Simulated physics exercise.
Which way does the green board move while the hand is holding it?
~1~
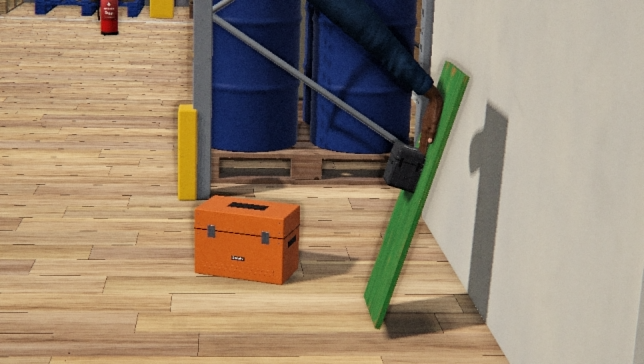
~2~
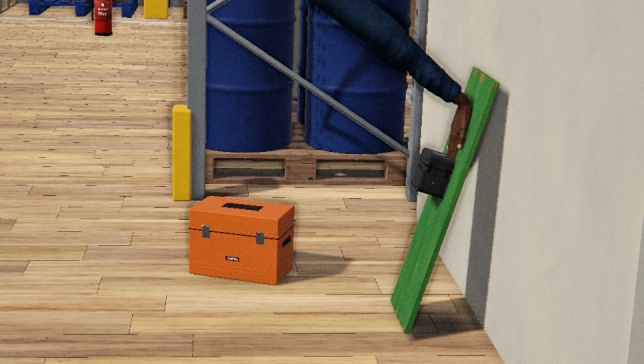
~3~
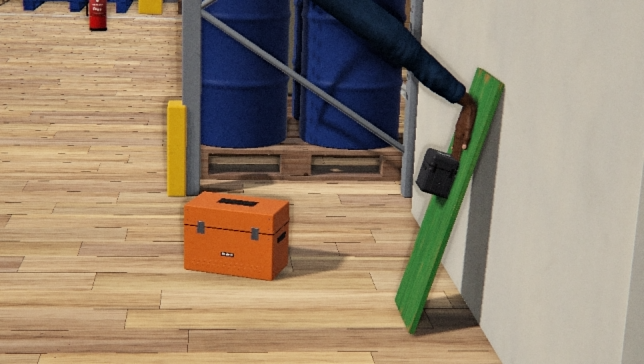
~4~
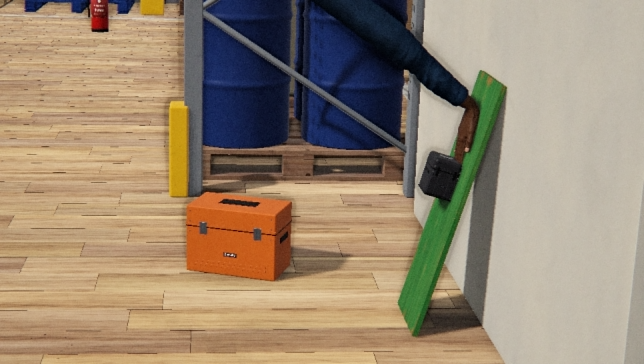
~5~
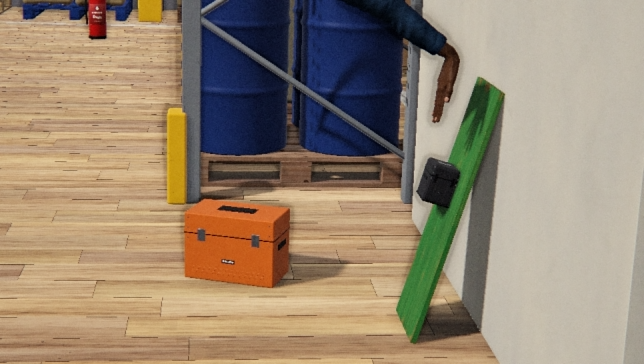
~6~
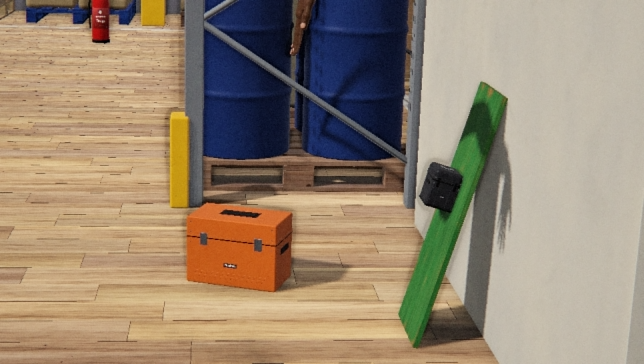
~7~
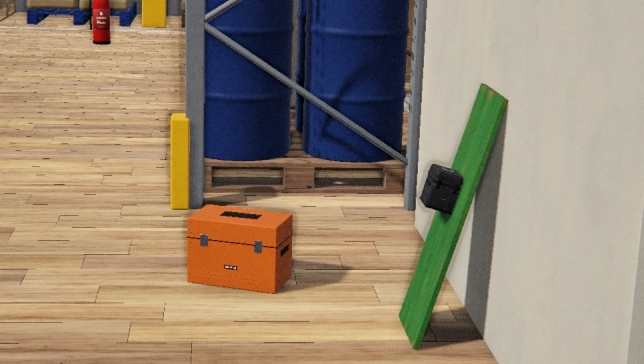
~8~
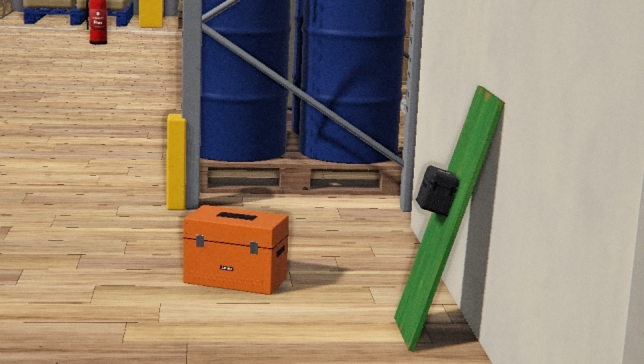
The green board moves to the right, toward the pale wall.
